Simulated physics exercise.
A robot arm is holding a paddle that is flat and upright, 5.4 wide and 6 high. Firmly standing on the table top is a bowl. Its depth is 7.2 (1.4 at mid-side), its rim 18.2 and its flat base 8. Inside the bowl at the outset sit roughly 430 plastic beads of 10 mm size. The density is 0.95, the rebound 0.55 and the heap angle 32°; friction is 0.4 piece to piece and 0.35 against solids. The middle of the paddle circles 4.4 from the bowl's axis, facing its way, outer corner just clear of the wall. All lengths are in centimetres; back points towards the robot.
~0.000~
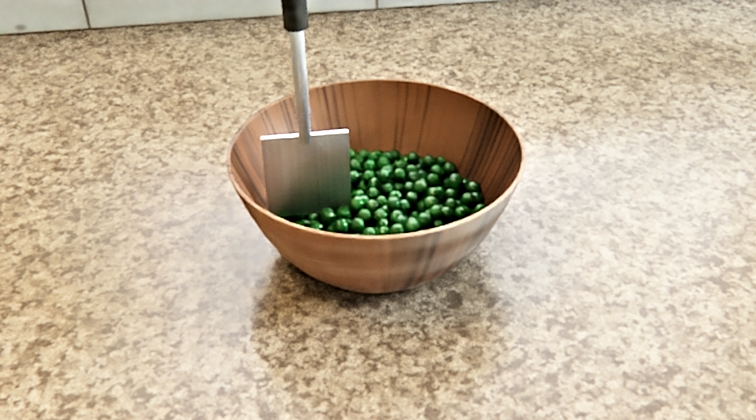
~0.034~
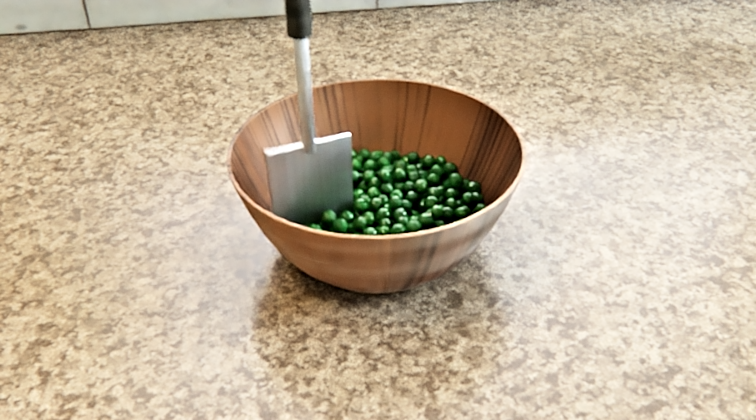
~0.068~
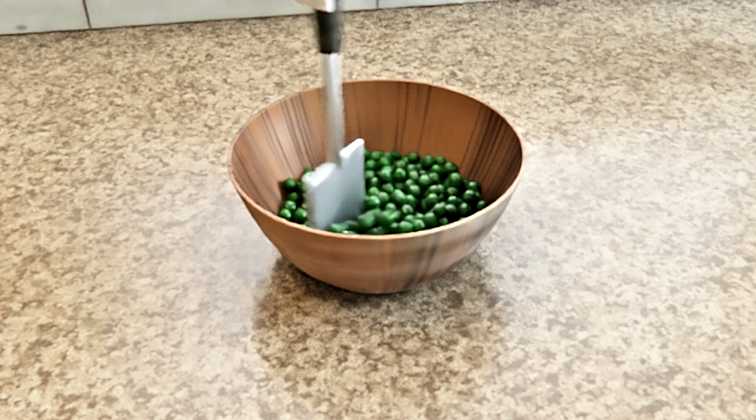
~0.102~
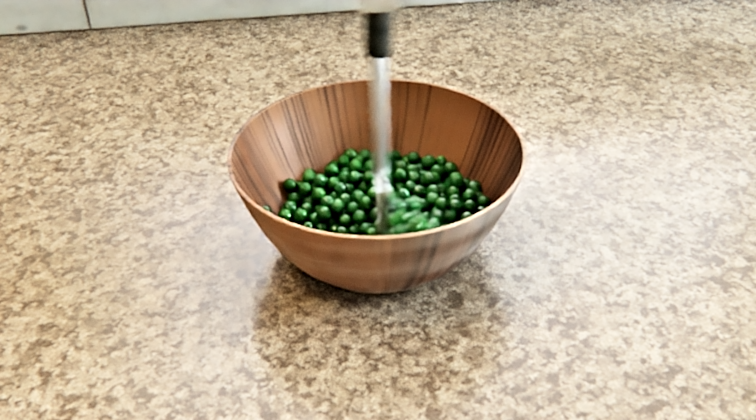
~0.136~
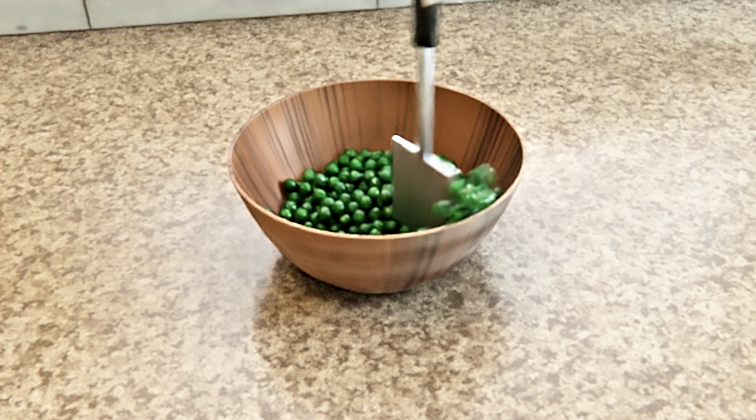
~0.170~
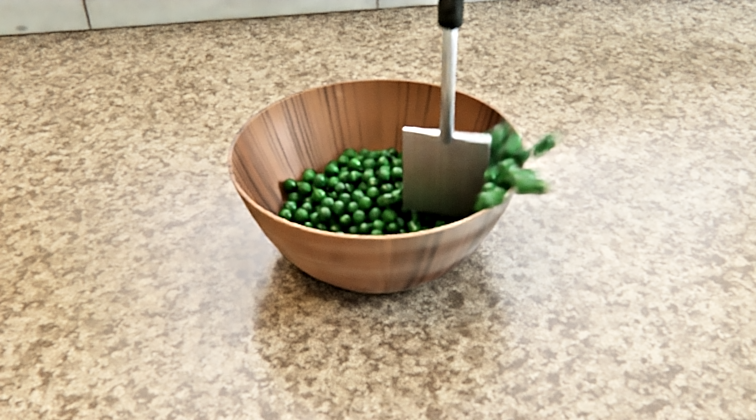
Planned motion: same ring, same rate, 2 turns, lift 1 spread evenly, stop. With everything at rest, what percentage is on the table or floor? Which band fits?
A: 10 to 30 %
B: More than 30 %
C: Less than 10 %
10 to 30 %.
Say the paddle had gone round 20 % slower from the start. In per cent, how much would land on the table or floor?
In that case it comes to around 15 percent.
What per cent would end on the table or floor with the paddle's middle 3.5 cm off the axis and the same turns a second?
Some 25 percent would.
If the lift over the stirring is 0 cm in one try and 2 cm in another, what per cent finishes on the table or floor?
Try one: Around 35 %; try two: Around 15 %.
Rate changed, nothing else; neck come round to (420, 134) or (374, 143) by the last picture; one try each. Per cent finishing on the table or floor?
First try: About 10 %; second try: About 0 %.
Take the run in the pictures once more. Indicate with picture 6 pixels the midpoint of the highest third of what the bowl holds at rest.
It is centred near (380, 216).
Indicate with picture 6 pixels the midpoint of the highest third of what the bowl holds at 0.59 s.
The centre lies near (388, 210) in the last picture.
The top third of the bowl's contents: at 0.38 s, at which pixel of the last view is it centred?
I'd point to somewhere close to (302, 208).
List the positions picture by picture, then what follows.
In the first frame, the paddle neck at (303, 113), 0° round; upper third of the load around (387, 203), from x 280 to 480, top at y 155; 430 in the bowl.
In the second frame, the paddle neck at (307, 121), 15° round; upper third of the load around (389, 205), from x 280 to 480, top at y 155.
In the third frame, the paddle neck at (335, 138), 50° round; upper third of the load around (394, 210), from x 270 to 485, top at y 155.
In the fourth frame, the paddle neck at (380, 143), 86° round; upper third of the load around (413, 207), from x 265 to 485, top at y 155.
In the fifth frame, the paddle neck at (424, 132), 121° round; upper third of the load around (442, 198), from x 265 to 495, top at y 155; 429 in the bowl, 1 in flight or on the tool.
In the sixth frame, the paddle neck at (447, 112), 157° round; upper third of the load around (455, 177), from x 275 to 550, top at y 130; 422 in the bowl, 8 in flight or on the tool.
After 0.38 s, 14° round, highest piece 11 above the table; 371 in the bowl, 26 on the table or floor, 33 in flight or on the tool.
After 0.59 s, 231° round, highest piece 9 above the table; 350 in the bowl, 75 on the table or floor, 5 in flight or on the tool.
After 0.89 s, 0° round, highest piece 5 above the table; 349 in the bowl, 81 on the table or floor.
After 1.59 s, 0° round, highest piece 4 above the table; 349 in the bowl, 81 on the table or floor.
In the end, 349 in the bowl, 81 on the table or floor. That is 19 % on the table or floor.
